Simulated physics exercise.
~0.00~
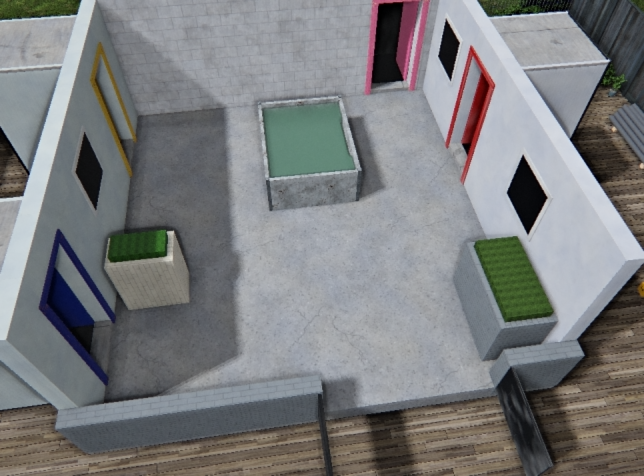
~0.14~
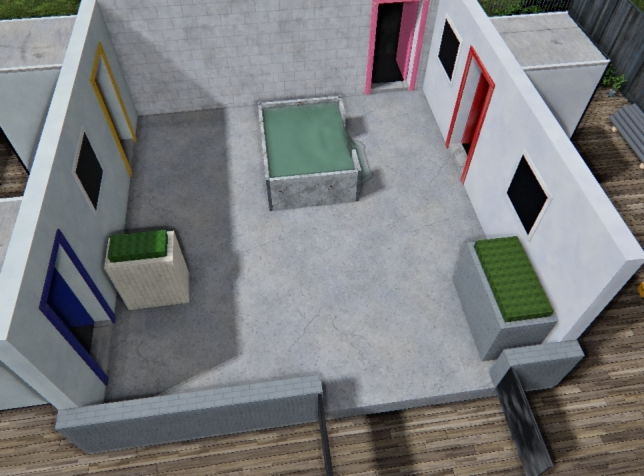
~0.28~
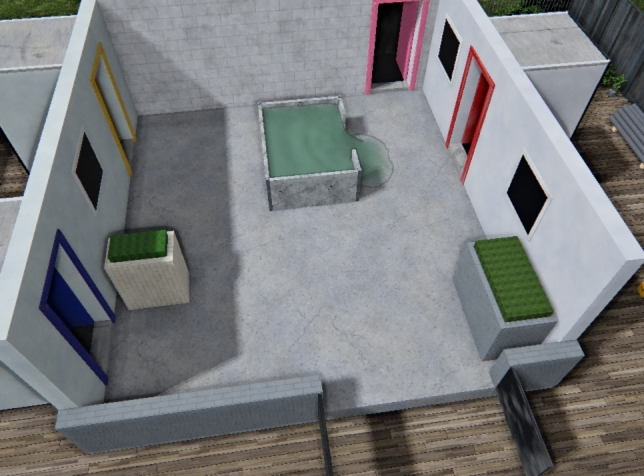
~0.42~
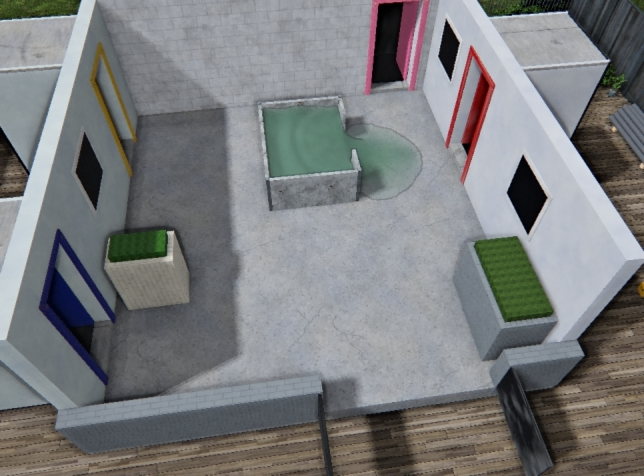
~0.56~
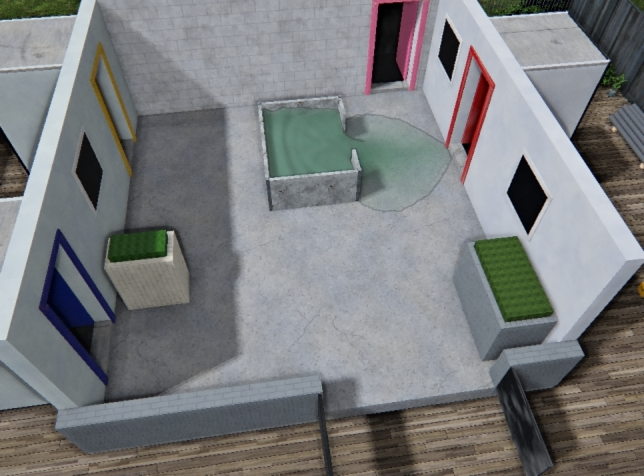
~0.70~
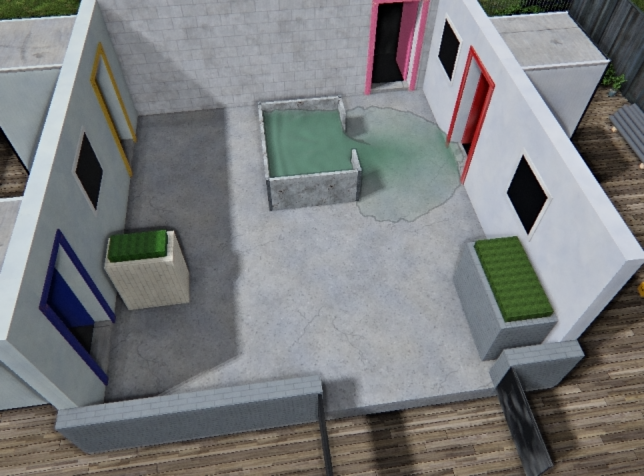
Walled courtyard seen from above, with green water pouring through a gap in a tank's right side and spreading across grey paving.
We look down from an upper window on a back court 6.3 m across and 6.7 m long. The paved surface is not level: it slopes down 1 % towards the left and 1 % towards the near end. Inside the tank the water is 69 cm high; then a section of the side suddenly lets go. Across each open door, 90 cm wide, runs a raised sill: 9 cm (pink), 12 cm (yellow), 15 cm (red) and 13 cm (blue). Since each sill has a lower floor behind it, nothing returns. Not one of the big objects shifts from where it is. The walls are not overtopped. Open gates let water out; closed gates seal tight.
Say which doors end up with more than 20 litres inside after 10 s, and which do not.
Pink door more than 20 litres inside, yellow door not more than 20 litres inside, red door more than 20 litres inside, blue door not more than 20 litres inside.
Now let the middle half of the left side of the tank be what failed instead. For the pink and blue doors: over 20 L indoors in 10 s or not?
Result: Pink limit not passed, blue limit not passed.
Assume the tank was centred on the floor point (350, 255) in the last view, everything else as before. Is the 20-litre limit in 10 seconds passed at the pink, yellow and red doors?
Against the limit, the pink door exceeds it, the yellow door stays within it and the red door stays within it.
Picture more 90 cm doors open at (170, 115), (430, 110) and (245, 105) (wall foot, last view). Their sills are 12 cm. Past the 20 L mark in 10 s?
Note, doorways in listed order: Stays short, goes beyond, stays short.
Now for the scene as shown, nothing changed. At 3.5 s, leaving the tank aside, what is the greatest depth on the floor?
I'd put it at close to 22 cm.
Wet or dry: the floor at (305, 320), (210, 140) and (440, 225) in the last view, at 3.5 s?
Well, the first is drenched, the next untouched by it, the last drenched.
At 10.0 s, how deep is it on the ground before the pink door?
About 4.0 cm deep.
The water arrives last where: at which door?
Door: Blue.
After 1.4 s water covers 20 % of the floor and is deepest (36 cm) near (352, 165); pink door 5 cm at the sill, 0 L in, yellow door not reached, red door 34 cm at the sill, 67 L in, blue door not reached.
After 2.2 s water covers 20 % of the floor and is deepest (32 cm) near (489, 275); pink door 19 cm at the sill, 22 L in, yellow door not reached, red door 29 cm at the sill, 144 L in, blue door not reached.
After 3.5 s water covers 40 % of the floor and is deepest (22 cm) near (449, 155); pink door 16 cm at the sill, 75 L in, yellow door not reached, red door 21 cm at the sill, 184 L in, blue door not reached.
After 6.0 s water covers 75 % of the floor and is deepest (14 cm) near (475, 267); pink door 11 cm at the sill, 111 L in, yellow door 7 cm at the sill, 0 L in, red door 12 cm at the sill, 197 L in, blue door not reached.
After 10.0 s water covers 90 % of the floor and is deepest (12 cm) near (109, 365); pink door 4 cm at the sill, 115 L in, yellow door 7 cm at the sill, 0 L in, red door 6 cm at the sill, 197 L in, blue door 11 cm at the sill, 0 L in.
